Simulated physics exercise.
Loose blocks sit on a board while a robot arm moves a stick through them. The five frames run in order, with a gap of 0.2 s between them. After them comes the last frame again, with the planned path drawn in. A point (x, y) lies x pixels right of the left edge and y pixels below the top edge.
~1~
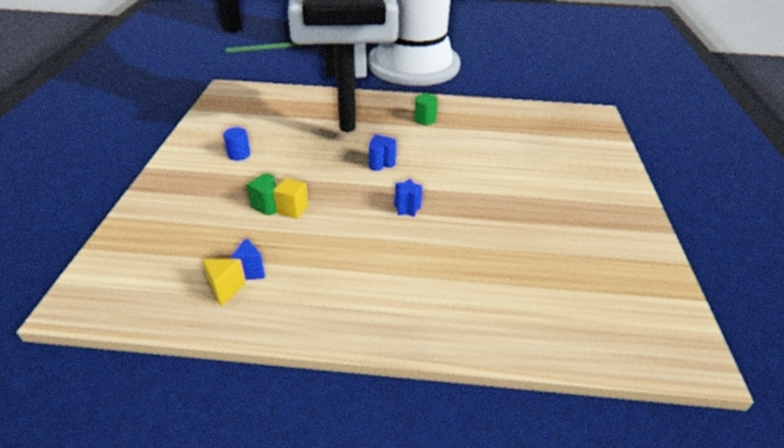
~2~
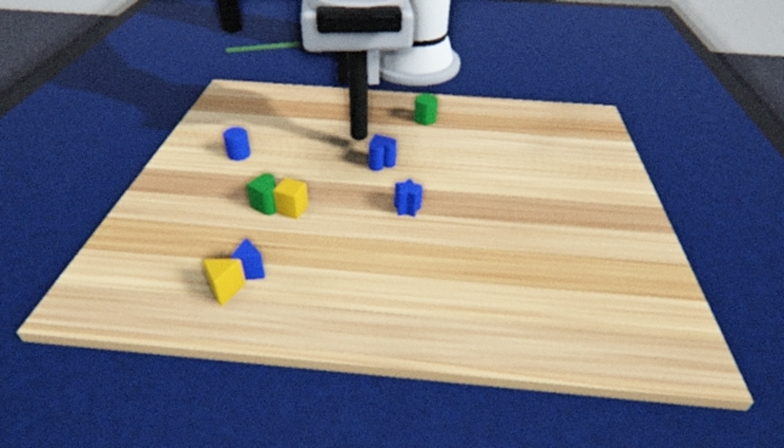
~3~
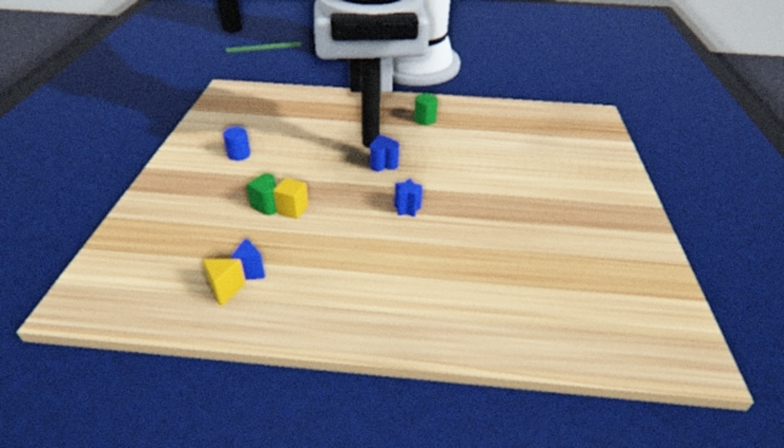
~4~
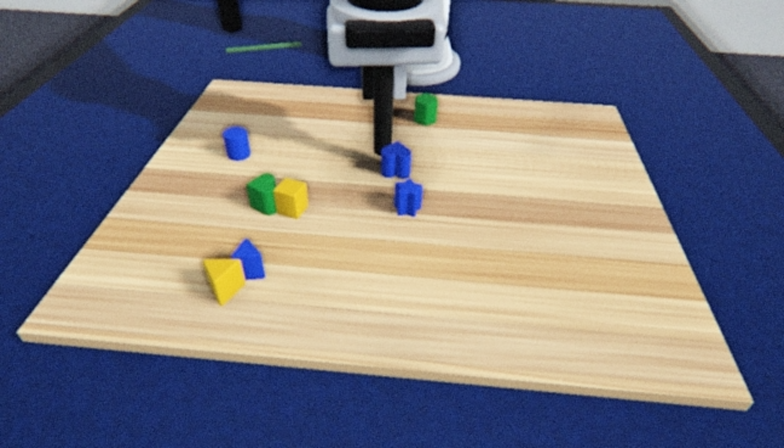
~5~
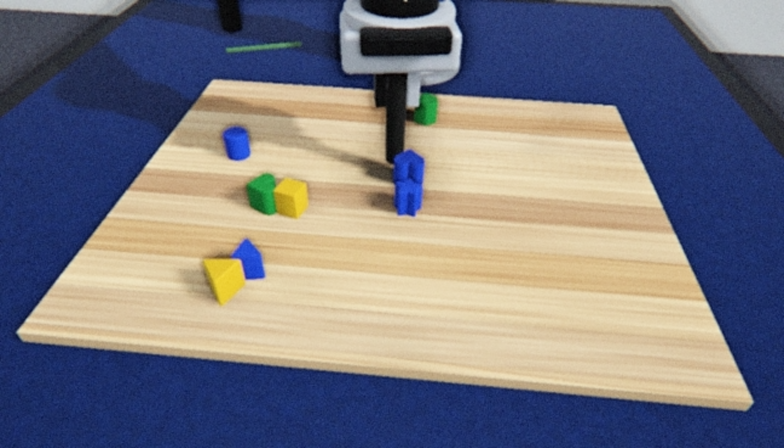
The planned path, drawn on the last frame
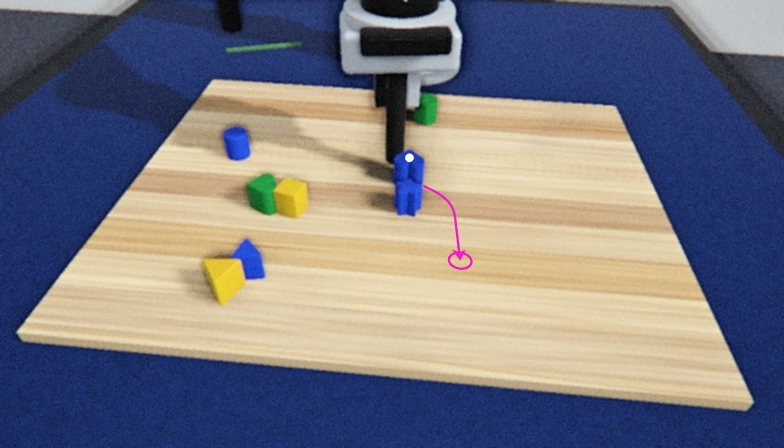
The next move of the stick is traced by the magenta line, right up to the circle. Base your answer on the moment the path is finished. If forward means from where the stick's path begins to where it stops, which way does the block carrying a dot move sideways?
It shifts leftward.
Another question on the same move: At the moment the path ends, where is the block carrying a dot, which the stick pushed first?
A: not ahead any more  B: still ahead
Letter A.
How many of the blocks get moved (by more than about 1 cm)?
Put simply, one block is moved more than 1 cm.
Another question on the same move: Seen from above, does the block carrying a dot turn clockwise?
That would be a no.
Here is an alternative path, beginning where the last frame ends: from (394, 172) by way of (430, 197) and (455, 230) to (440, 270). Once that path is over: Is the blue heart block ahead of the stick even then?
I'd say no.
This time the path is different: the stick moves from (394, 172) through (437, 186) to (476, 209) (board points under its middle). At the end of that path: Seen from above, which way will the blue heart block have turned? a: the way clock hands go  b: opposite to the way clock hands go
I'll go with a - the way clock hands go.
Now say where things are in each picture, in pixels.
In the first picture, stick tip (348, 129); block tops, blue star block (409, 186); blue heart block (382, 142).
In the second picture, stick (359, 137); blocks unchanged.
In the third picture, stick (371, 145); blue heart block (384, 143).
In the fourth picture, stick (383, 153); blue heart block (397, 150).
In the fifth picture, stick (394, 161); blue star block (409, 186); blue heart block (409, 158).
Path on the board, from (394, 172) by way of (434, 191) and (456, 222) to (460, 261); the dot is on the blue heart block.
On the path given first. One third of the way, stick (436, 180); blue heart block (450, 180), turned 25° clockwise.
Two thirds of the way, stick (457, 211); blue heart block (480, 208), turned 20° anticlockwise.
At the end, stick (462, 249); blue star block in place; blue heart block (484, 213), turned 50° anticlockwise.
